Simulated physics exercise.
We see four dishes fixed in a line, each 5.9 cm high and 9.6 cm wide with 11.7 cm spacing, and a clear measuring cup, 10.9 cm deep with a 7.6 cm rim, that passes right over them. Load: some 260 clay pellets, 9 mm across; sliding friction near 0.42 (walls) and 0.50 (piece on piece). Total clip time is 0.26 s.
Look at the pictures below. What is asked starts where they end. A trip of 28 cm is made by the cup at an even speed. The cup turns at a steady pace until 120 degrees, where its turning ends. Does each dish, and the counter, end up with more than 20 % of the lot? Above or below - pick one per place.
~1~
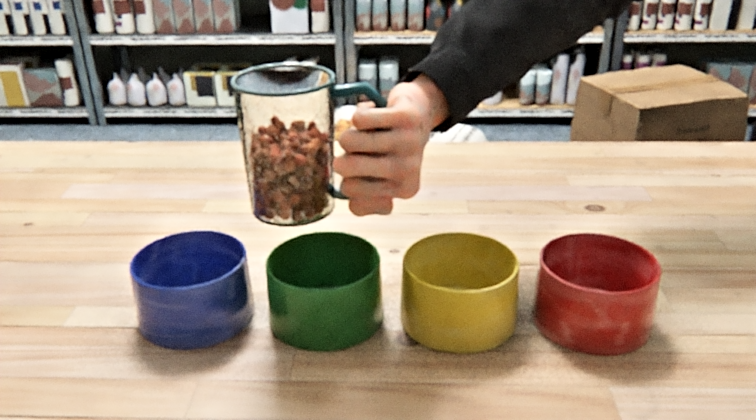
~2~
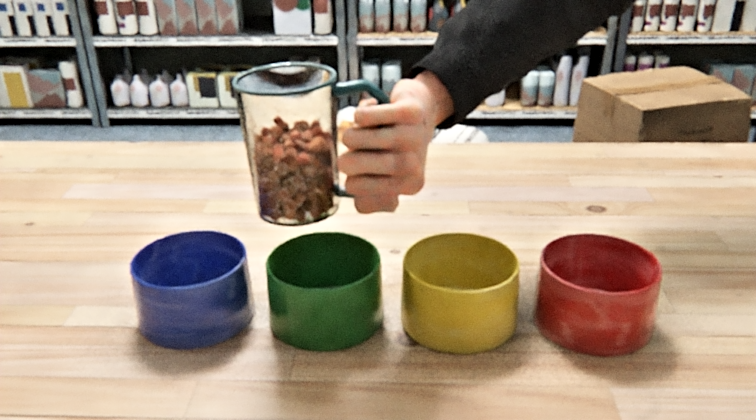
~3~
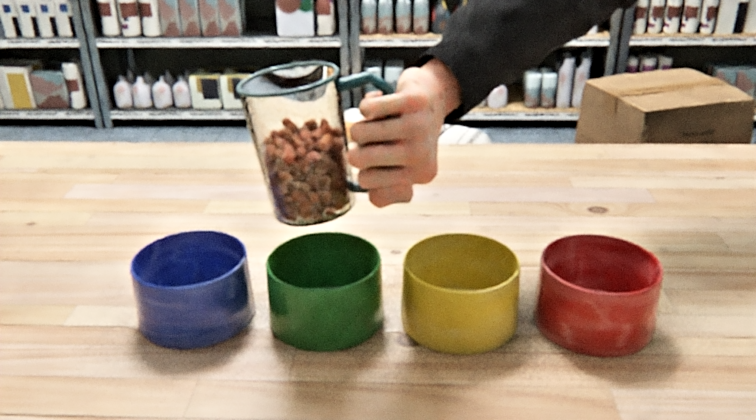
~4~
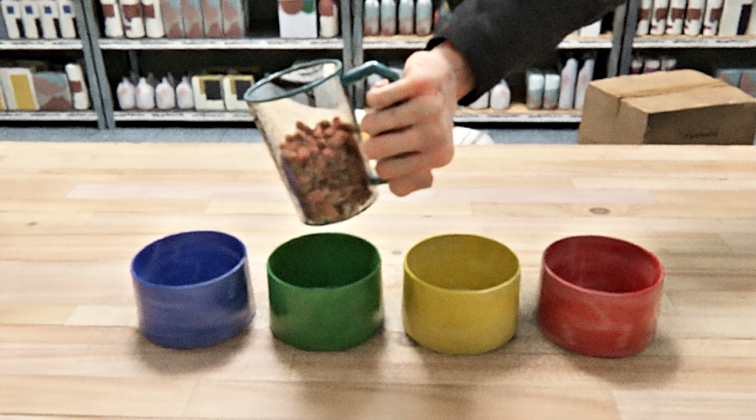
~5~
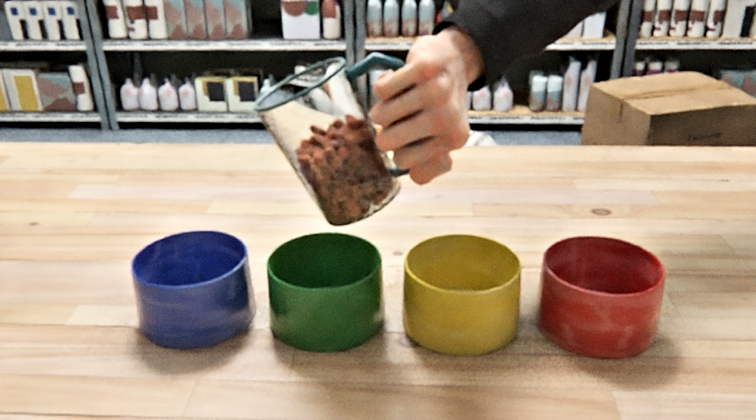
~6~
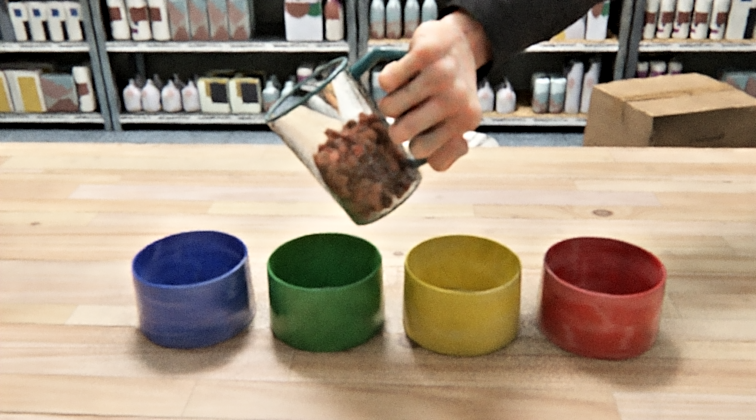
Red dish: Below; blue dish: Below; green dish: Below; yellow dish: Above; counter: Below.
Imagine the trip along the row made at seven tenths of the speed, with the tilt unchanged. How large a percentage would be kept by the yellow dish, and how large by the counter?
Shares - yellow 30, counter 40.
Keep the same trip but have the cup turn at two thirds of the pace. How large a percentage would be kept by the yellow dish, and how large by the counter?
Yellow: 10, counter: 40.
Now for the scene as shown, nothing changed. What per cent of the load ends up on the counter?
Estimate: Near 10 per cent.
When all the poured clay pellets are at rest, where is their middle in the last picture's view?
In the last view, approximately (468, 303).
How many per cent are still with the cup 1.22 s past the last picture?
Roughly 0 %.
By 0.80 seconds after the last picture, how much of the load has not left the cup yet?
20 %.
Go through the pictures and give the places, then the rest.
The first picture shows cup at (289, 146), tilt 0 degrees, lip at (234, 79), moved 0.0 cm; middle of the pieces at (289, 167); blue dish at (189, 258); green dish at (323, 259); yellow dish at (460, 260); red dish at (599, 261).
The second picture shows cup at (292, 145), tilt 2 degrees, lip at (236, 80), moved 0.3 cm; middle of the pieces at (293, 166).
The third picture shows cup at (302, 145), tilt 8 degrees, lip at (240, 85), moved 1.0 cm; middle of the pieces at (305, 166).
The fourth picture shows cup at (317, 145), tilt 16 degrees, lip at (247, 94), moved 2.2 cm; middle of the pieces at (323, 166).
The fifth picture shows cup at (332, 145), tilt 25 degrees, lip at (257, 105), moved 3.4 cm; middle of the pieces at (342, 165).
The sixth picture shows cup at (348, 145), tilt 34 degrees, lip at (268, 116), moved 4.6 cm; middle of the pieces at (360, 164); blue dish at (190, 257); green dish at (325, 260); yellow dish at (463, 262); red dish at (604, 265).
Then, 0.48 s after the last picture, tilt 116 degrees; cup holds 95 %.
Then, 0.80 s after the last picture, tilt 120 degrees; cup holds 20 %, yellow 75 %.
Then, 1.22 s after the last picture, tilt 120 degrees; cup holds 0 %, red 5 %, yellow 85 %.
In the end, red 5 %, blue 0 %, green 0 %, yellow 85 %, counter 10 %.
